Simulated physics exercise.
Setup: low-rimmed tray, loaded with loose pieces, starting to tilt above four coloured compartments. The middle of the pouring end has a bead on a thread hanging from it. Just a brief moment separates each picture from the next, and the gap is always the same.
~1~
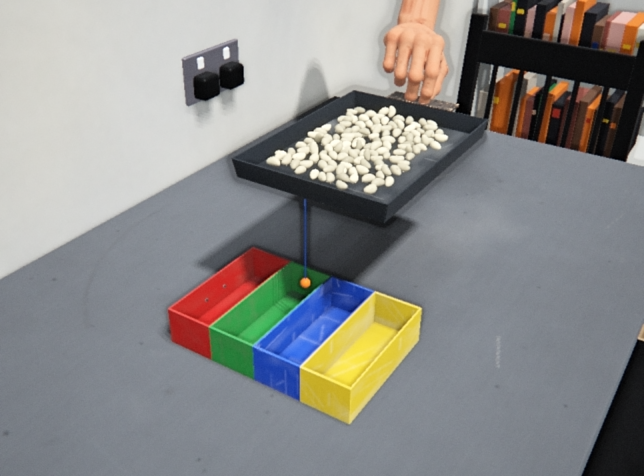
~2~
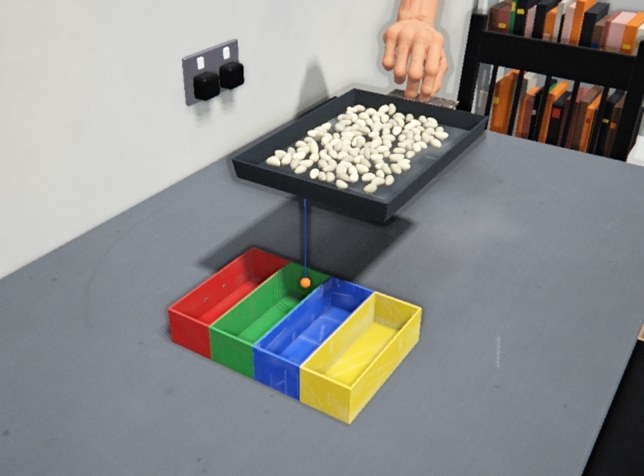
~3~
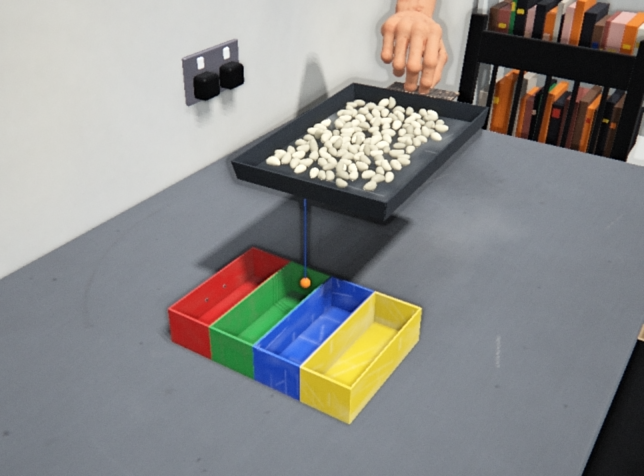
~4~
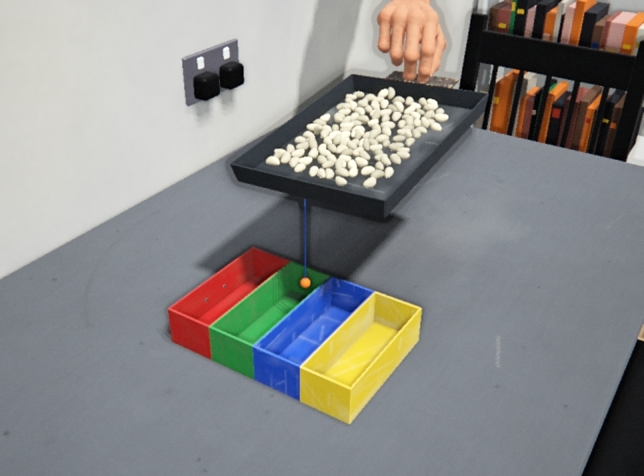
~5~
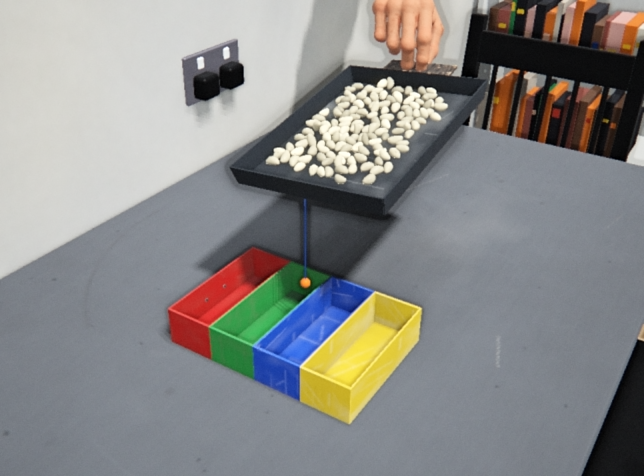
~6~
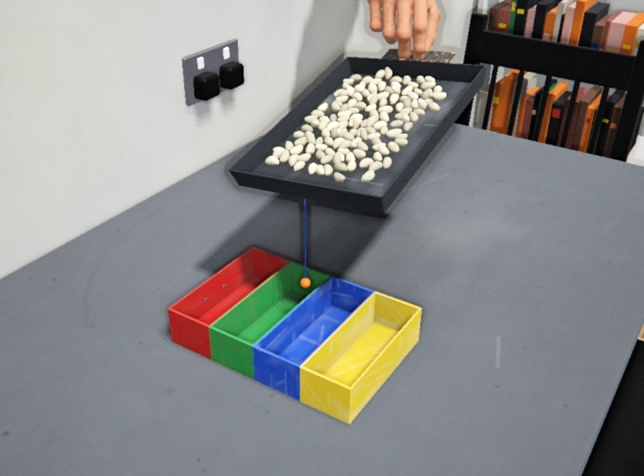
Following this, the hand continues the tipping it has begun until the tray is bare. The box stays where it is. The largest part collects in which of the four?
In the red cell.
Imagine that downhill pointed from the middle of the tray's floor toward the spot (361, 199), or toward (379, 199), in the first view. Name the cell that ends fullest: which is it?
Case 1 - yellow. Case 2 - that yellow cell.
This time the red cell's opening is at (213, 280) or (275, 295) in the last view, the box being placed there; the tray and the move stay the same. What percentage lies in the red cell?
Some 60 percent in the first case, 20 percent in the second.
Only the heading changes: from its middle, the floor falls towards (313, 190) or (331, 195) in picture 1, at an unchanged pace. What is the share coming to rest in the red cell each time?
I'd put it at some 30 % and then some 0 %.
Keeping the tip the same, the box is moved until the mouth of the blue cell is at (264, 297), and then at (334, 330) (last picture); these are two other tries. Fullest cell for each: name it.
Placing A: That green cell / placing B: Red.
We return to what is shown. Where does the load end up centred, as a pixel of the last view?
(232, 313).
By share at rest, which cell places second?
That would be green, just behind the top one.
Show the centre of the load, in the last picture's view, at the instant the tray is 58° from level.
Check around (294, 125) in the last picture.
Soon after the last picture, tray tipped steeply; all on the tray.
A little later, tray tipped right over; nearly all on the tray; a stray few in the red cell; a stray few falling or outside the box.
Later still, tray tipped past a quarter turn; about two thirds in the red cell; about a quarter in the green cell; a stray few in the blue cell; a small part falling or outside the box.
At rest, tray tipped past a quarter turn; about two thirds in the red cell; about a quarter in the green cell; a stray few in the blue cell; none in the yellow cell; a small part outside the box.
